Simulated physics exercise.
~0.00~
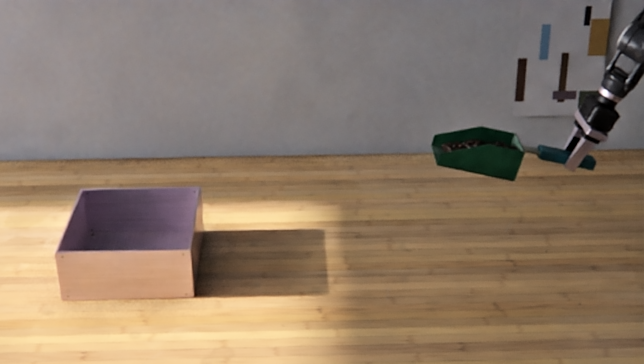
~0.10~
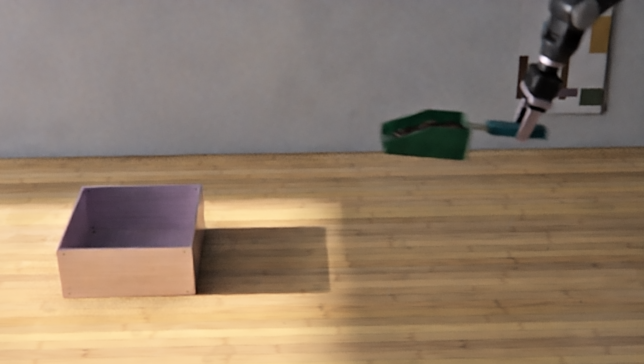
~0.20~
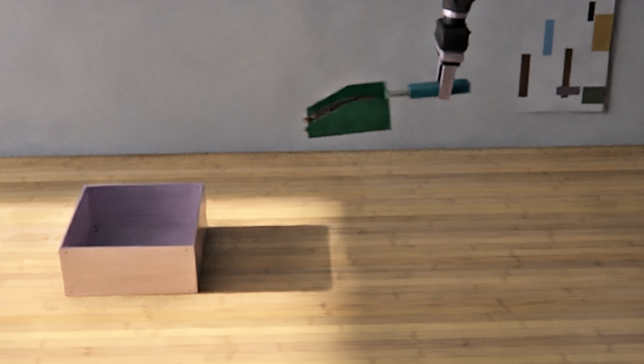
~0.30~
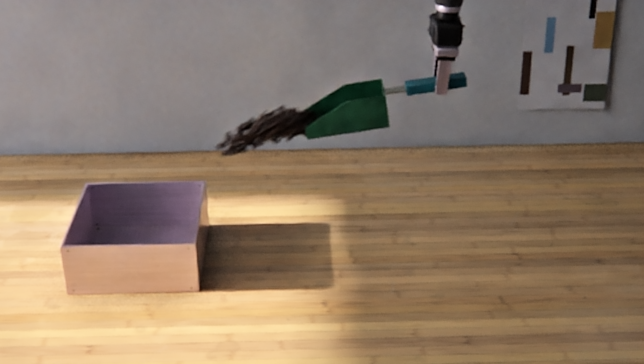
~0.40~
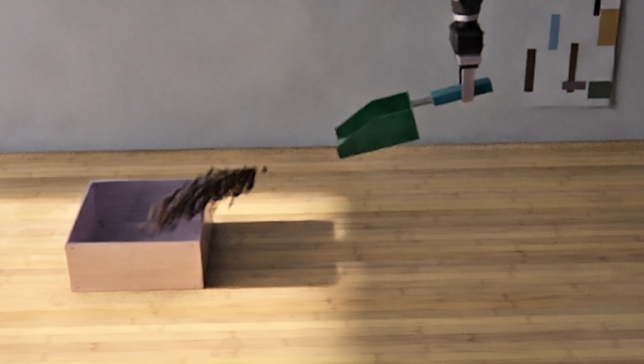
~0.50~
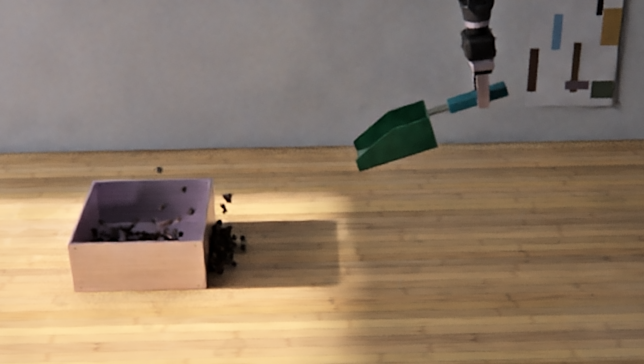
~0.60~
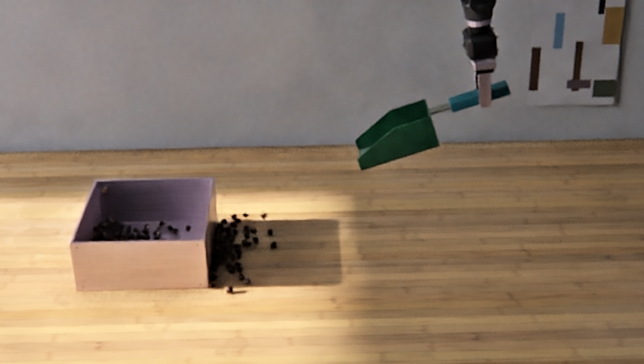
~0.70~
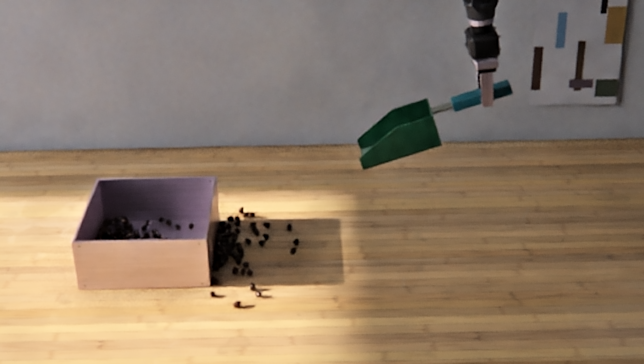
A robotic gripper holding a green scoop of small dark beans by its teal handle moves left above a pale wooden table, seen from the front and slightly above against a grey wall. An open box with a purplish inside stands at the left, and a sheet with coloured blocks hangs at the right. The scoop tips forward and stops, and the beans fly out leftward in a dense stream. It then draws back to the right, tilting further, as they drop. Many land in the box, while others hit the table beside it, scatter and lie in its shadow.
